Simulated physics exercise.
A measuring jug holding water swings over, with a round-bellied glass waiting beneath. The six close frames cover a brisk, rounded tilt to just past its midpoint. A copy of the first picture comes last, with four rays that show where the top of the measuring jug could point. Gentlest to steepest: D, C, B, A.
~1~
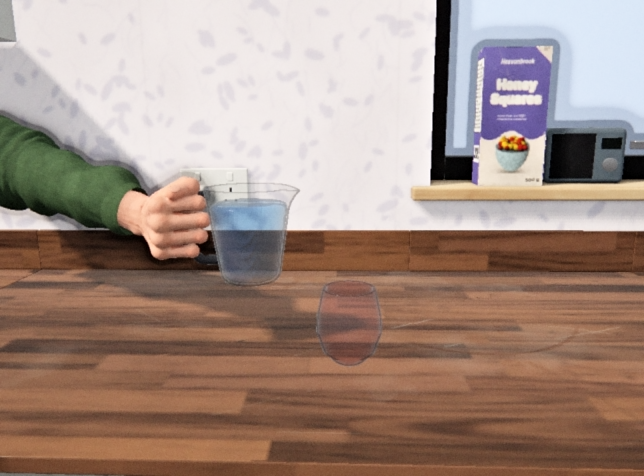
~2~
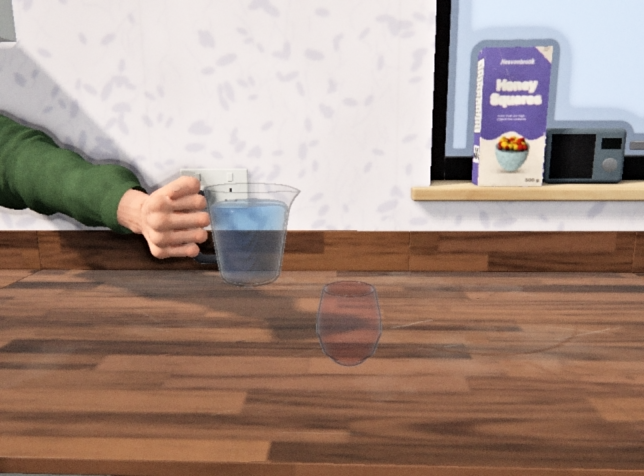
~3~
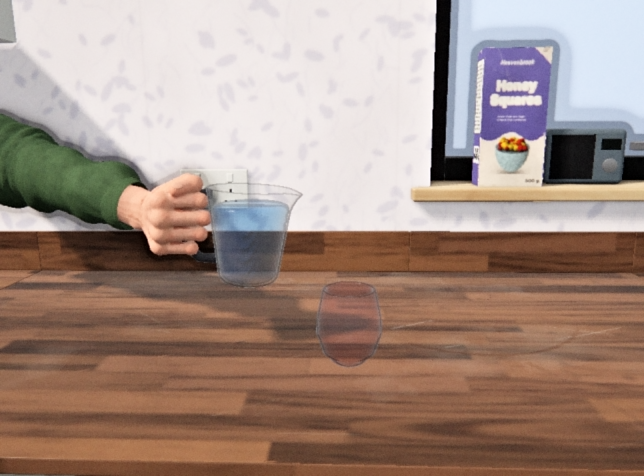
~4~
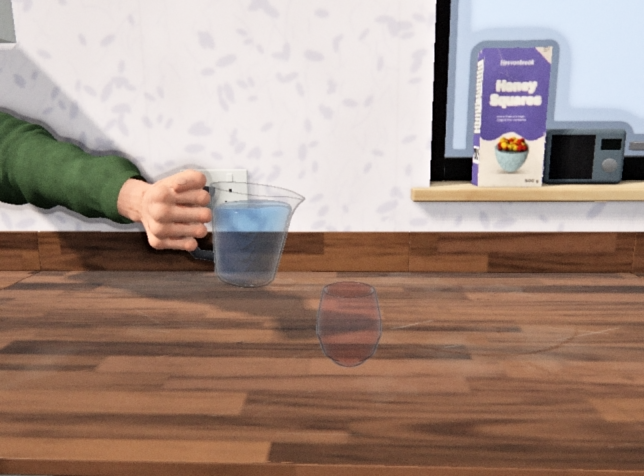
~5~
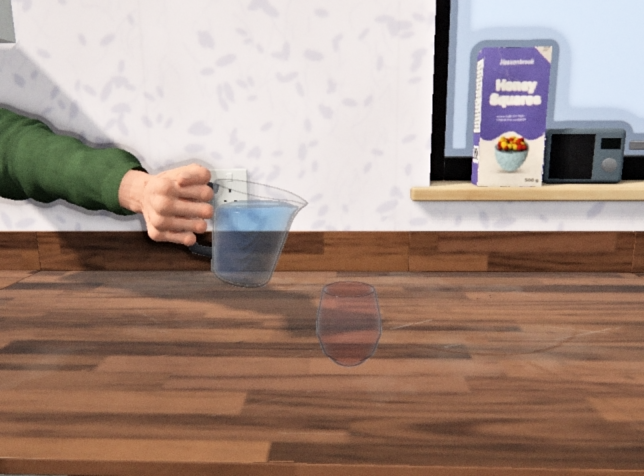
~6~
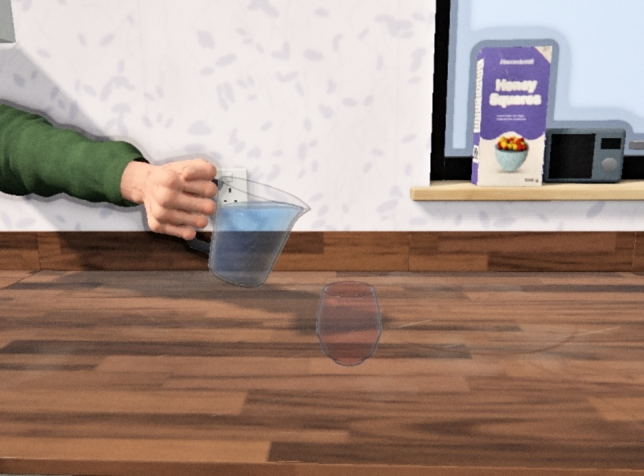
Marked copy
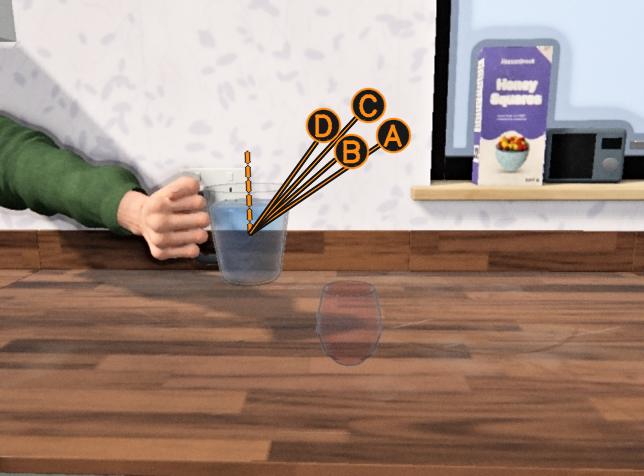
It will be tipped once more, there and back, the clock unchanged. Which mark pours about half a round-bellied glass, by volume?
Take B.
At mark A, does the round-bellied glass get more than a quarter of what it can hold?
Yes, it does.
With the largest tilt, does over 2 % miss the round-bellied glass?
No.
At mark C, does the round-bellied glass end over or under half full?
Under.
In orange, A at (379, 145); B at (335, 160); C at (356, 117); D at (316, 142).
For mark A, the round-bellied glass ends with about 63 % of what it can hold.
For mark B, the round-bellied glass ends with about 48 % of what it can hold.
For mark C, the round-bellied glass ends with about 35 % of what it can hold.
For mark D, the round-bellied glass ends with about 23 % of what it can hold.
